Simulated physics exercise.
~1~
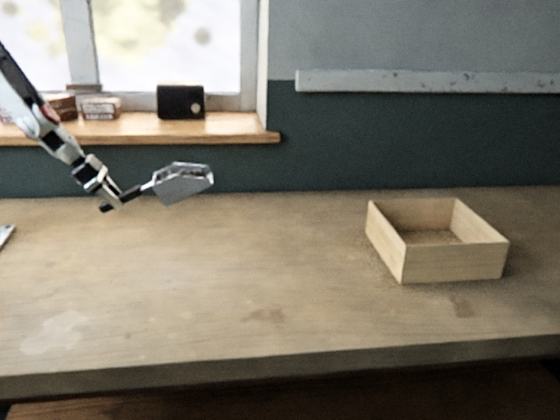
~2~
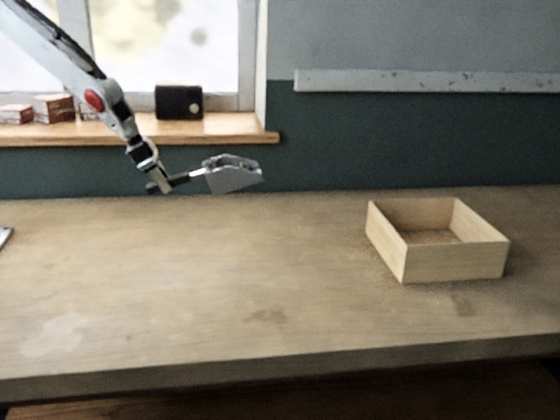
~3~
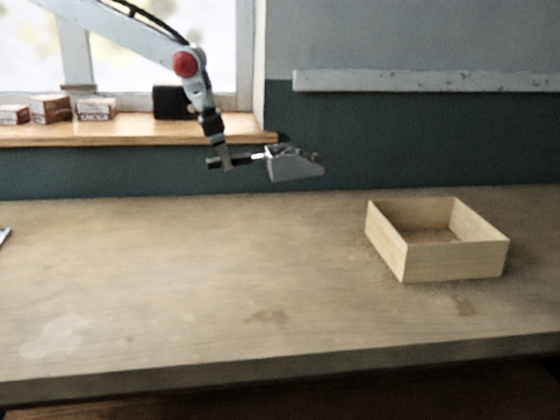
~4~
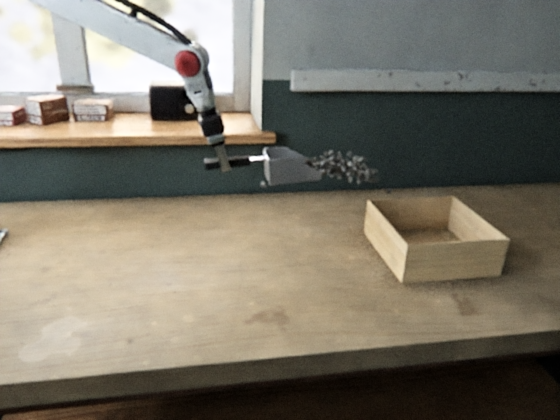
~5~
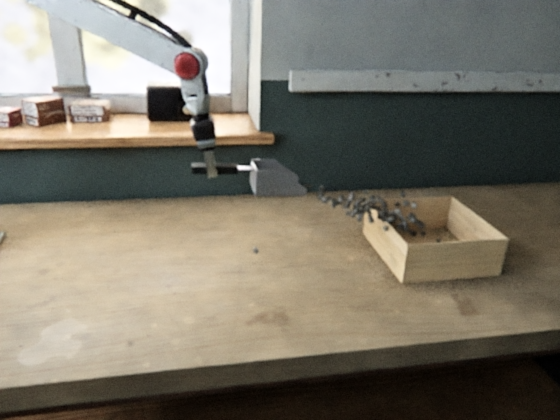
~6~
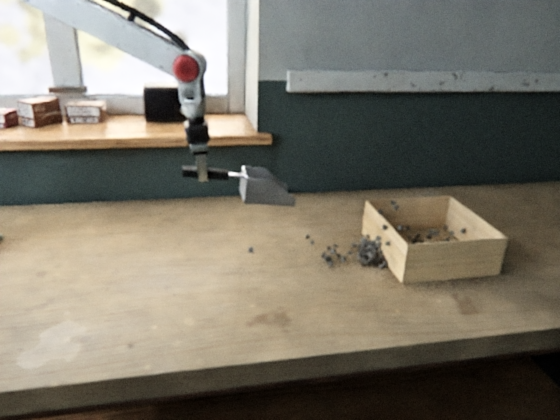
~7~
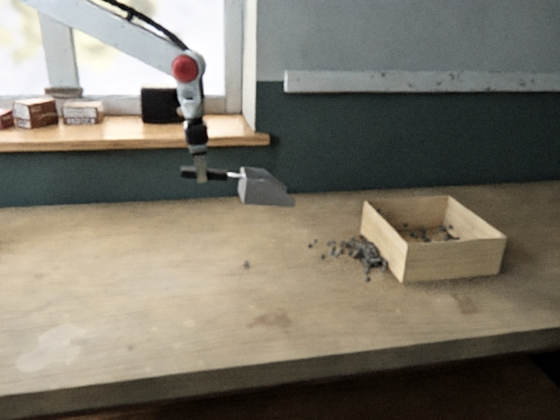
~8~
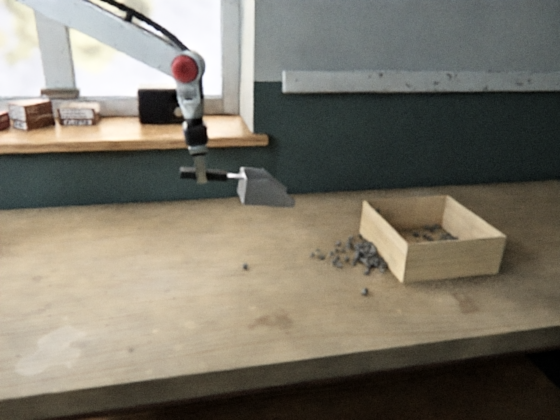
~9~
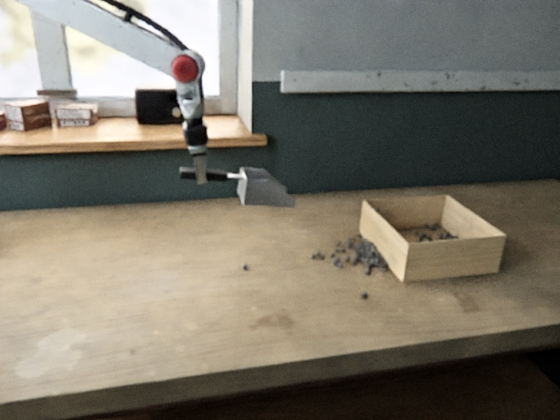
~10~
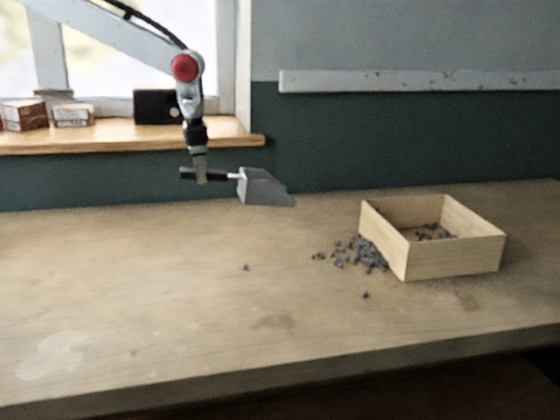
A robot arm with a red joint holds a grey metal scoop above a long wooden table, seen from the front and slightly above. A pale, open wooden box sits on the right, and small boxes and a black object line the windowsill at left. The arm swings the scoop rightward and stops short of the box, and a cluster of small grey pebbles flies out ahead. The scoop draws back a little and tips forward as the pebbles fall. Some land inside the box, while many others pile up against its left side and lie scattered on the table, where they remain.
